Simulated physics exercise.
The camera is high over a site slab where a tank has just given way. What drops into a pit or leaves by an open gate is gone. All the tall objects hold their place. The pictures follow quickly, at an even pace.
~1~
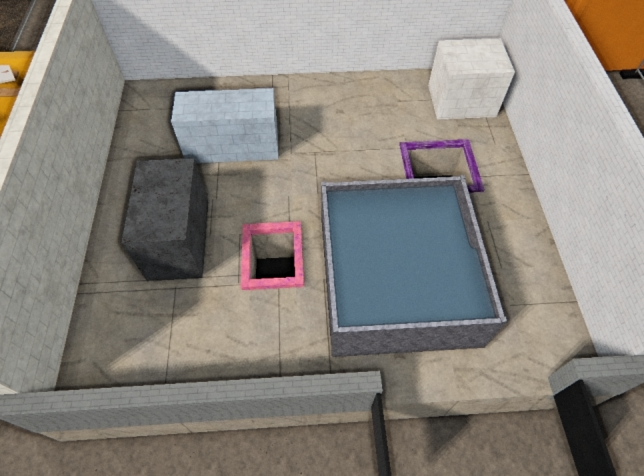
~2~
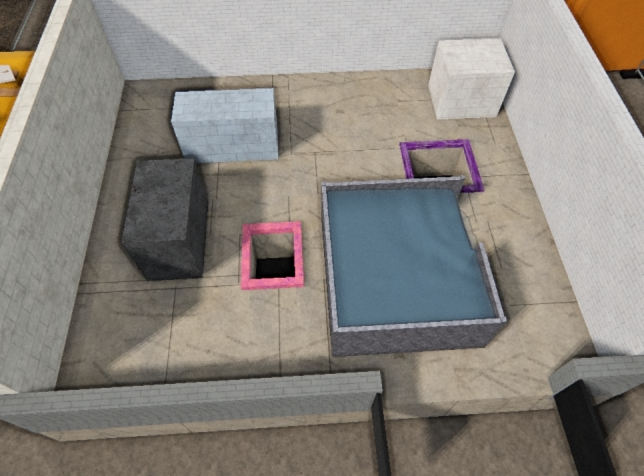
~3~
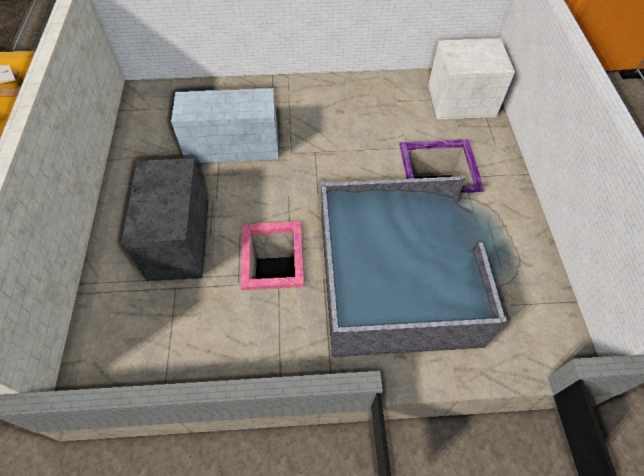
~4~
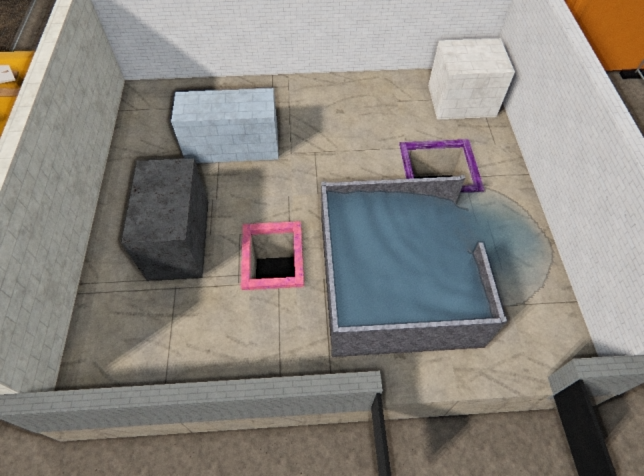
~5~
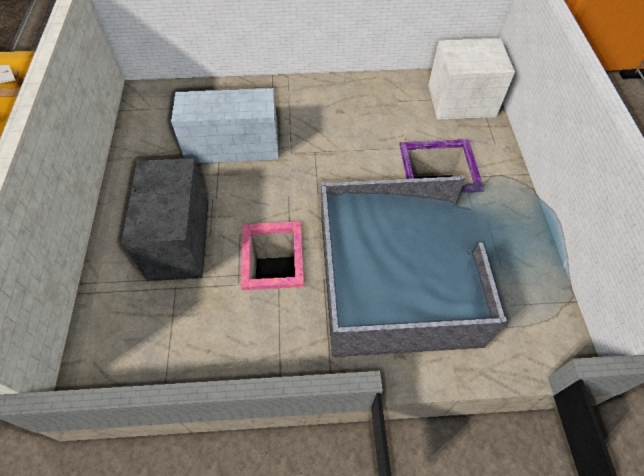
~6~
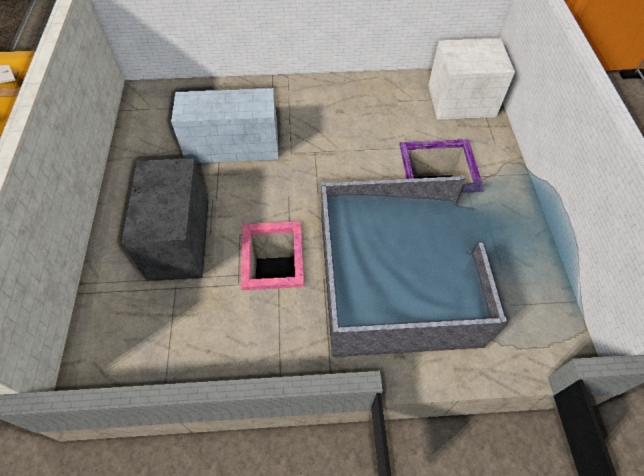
Blue-grey water sits still in a square tank, seen from high above a walled slab, before the right side opens near its far corner. Around it are a pink-rimmed pit at centre, a purple-rimmed one behind, and dark grey, pale blue and white blocks. The water pours through the gap, fans rightward to the wall and spreads along it, while the blocks and camera stay still.
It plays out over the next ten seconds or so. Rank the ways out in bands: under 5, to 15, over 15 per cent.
The gate takes more than 15 %; the pink pit takes less than 5 %; the purple pit takes from 5 to 15 %.
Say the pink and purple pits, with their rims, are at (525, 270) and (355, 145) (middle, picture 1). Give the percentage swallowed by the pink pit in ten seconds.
Per cent: Pink 25.
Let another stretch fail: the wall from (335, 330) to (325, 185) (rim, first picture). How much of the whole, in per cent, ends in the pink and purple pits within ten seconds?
In per cent: Pink 25, purple 2.
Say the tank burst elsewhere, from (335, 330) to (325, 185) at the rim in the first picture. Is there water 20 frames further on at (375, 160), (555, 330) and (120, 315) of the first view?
One after the other: Dry, no water, flooded.
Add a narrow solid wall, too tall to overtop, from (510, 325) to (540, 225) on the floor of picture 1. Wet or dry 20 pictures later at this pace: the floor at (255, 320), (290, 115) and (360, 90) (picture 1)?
One after the other: Not flooded, under water, flooded.
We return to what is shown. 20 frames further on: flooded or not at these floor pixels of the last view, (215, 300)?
Verdict: Free of water.
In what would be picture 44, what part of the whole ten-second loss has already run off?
Roughly 65 per cent.
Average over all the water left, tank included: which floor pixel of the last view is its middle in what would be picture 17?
Roughly at (447, 253).
A moment on, water covers 15 % of the floor; the gate 0 %, the pink pit 0 %, the purple pit 0 %.
Next, water covers 25 % of the floor; the gate 1 %, the pink pit 0 %, the purple pit 1 %.
Then, water covers 55 % of the floor; the gate 6 %, the pink pit 0 %, the purple pit 2 %.
Later, water covers 80 % of the floor; the gate 14 %, the pink pit 0 %, the purple pit 6 %.
In the end, water covers 95 % of the floor; the gate 20 %, the pink pit 0 %, the purple pit 9 %.
